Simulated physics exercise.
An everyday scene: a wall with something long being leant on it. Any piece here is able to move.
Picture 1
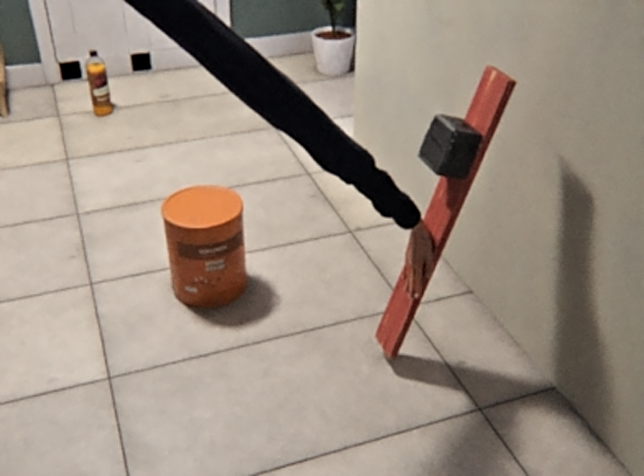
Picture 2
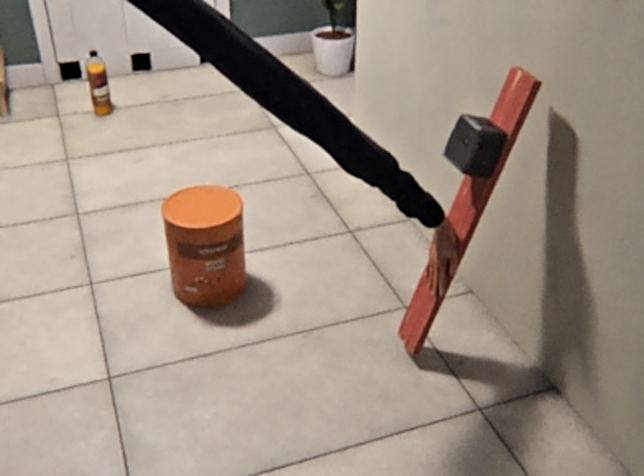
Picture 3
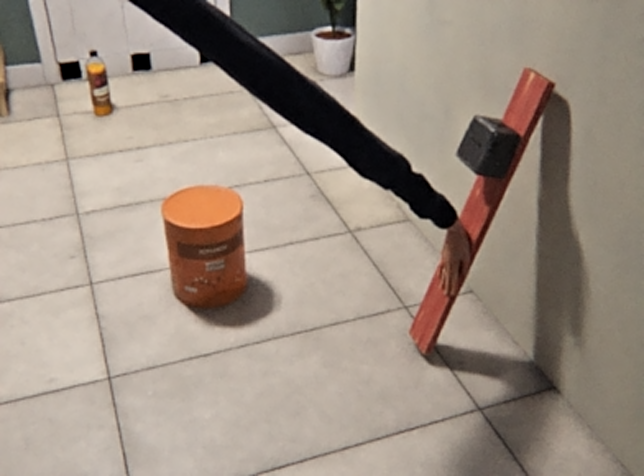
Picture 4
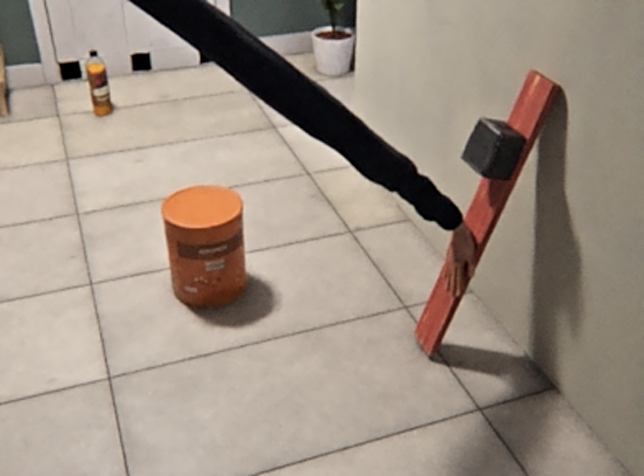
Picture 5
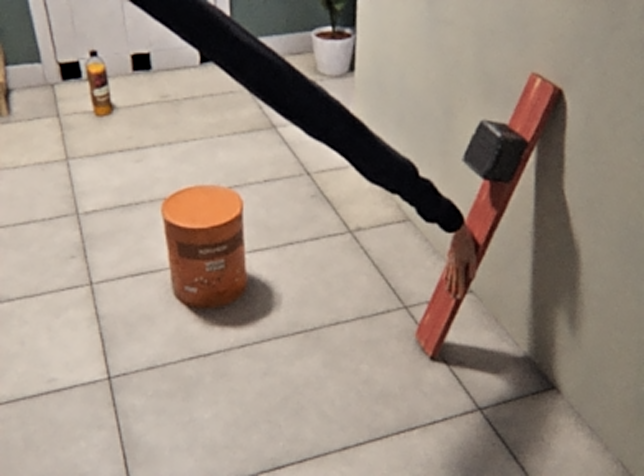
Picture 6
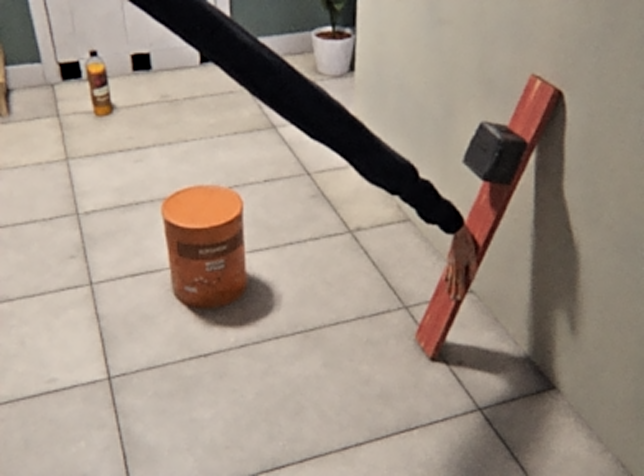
A hand at the end of a long dark arm moved a slanted red plank with a dark block on it rightward to lean against the wall, then stayed on it beside an unmoving orange pail.
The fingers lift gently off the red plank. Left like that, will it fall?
No, it stays leaning.
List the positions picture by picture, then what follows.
In the first frame, not yet at the wall; red plank (438, 223); orange pail (206, 247).
In the second frame, not yet at the wall; red plank (462, 221); orange pail (206, 247).
In the third frame, not yet at the wall; red plank (474, 222); orange pail (206, 247).
In the fourth frame, not yet at the wall; red plank (479, 223); orange pail (206, 247).
In the fifth frame, propped up under the hand; red plank (480, 226); orange pail (206, 247).
In the sixth frame, propped up under the hand; red plank (480, 227); orange pail (206, 247).
Then, 0.40 s on from there, no change.
Then, 0.90 s on from there, red plank resting near (480, 227).
In the end, both unmoved. At the end, from the last picture's camera, red plank near (480, 227). The plank holds.
